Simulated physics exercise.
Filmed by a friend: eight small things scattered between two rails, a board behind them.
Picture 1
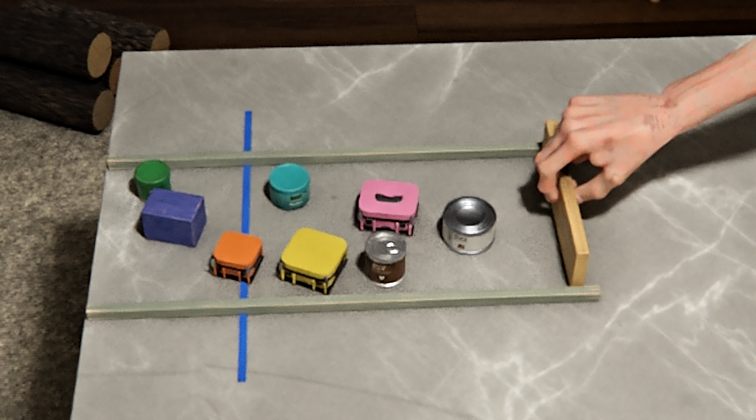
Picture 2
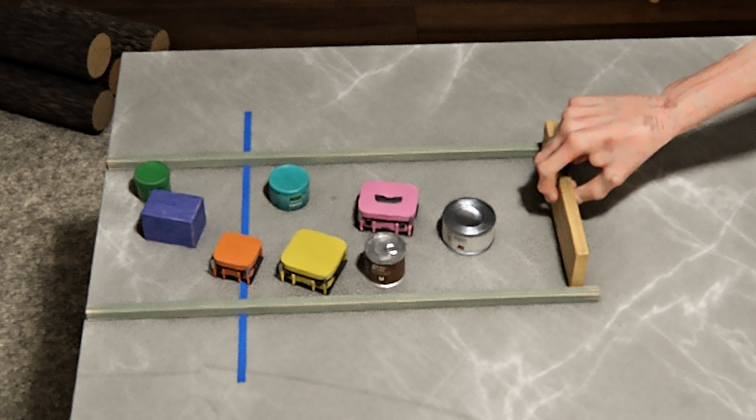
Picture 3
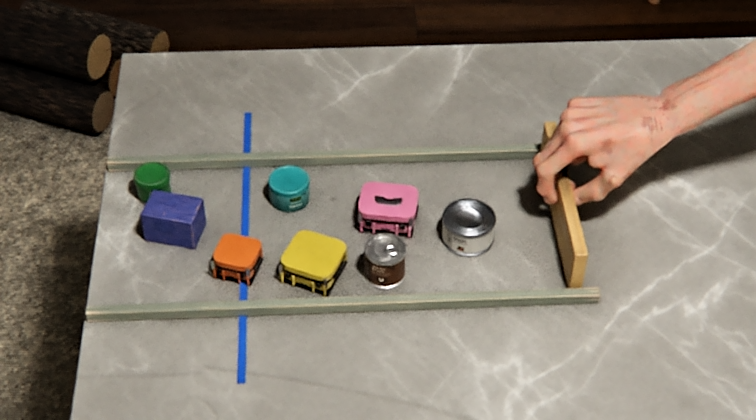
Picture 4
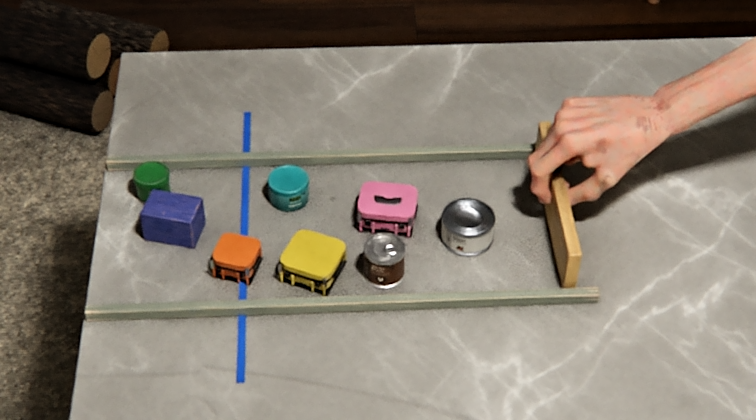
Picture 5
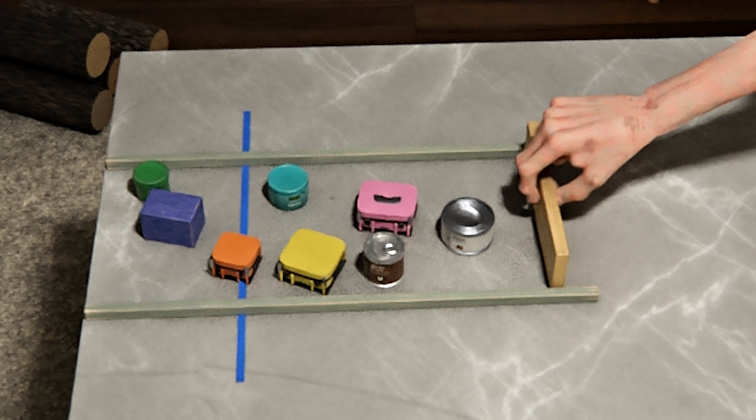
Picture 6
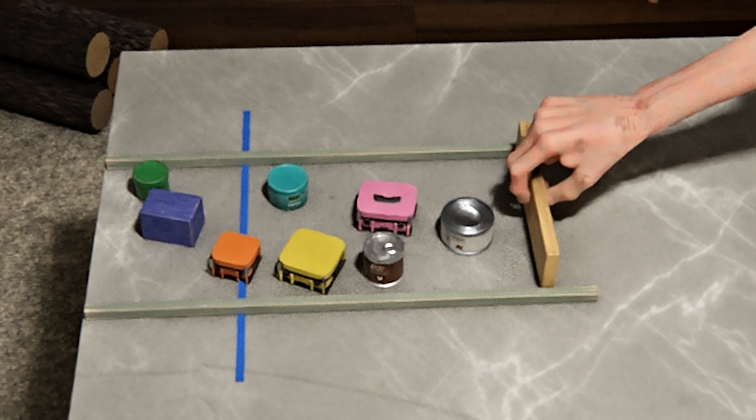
A hand reaches in from the right, gripping a wooden board set between two pale rails on a grey marbled tabletop, seen from above at an angle. Between the rails lie a green pot and blue block at left, orange and yellow cases, a turquoise tub, a pink case, a brown pot and a silver tin, with blue tape crossing beneath. The board rests at first, then slides slightly left, while the objects and view stay still.
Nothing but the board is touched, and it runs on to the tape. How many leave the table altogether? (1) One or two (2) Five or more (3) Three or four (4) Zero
4.
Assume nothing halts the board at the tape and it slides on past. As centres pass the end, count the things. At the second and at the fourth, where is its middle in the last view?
The middle is near (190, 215) first and near (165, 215) after.
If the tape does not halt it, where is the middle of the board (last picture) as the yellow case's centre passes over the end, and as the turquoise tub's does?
Near (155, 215) and (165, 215).
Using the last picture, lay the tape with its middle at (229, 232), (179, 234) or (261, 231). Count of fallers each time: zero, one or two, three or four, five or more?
One after another: None at all, either one or two, not one.
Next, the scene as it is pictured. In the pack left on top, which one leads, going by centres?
The blue block.
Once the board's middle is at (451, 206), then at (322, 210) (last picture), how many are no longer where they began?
First 2, then 6.
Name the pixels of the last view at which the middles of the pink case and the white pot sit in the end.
Final positions - pink case around (222, 190), white pot around (217, 232).
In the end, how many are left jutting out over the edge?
Things overhanging at the end: 0.
A little later, none off yet; green pot at rest near (152, 182); blue block at rest near (173, 218); orange case at rest near (236, 258).
Next, none off yet; green pot at rest near (152, 182); blue block moving near (160, 213); orange case shifted about its own width near (185, 252).
When it is over, the number that fall off is zero.
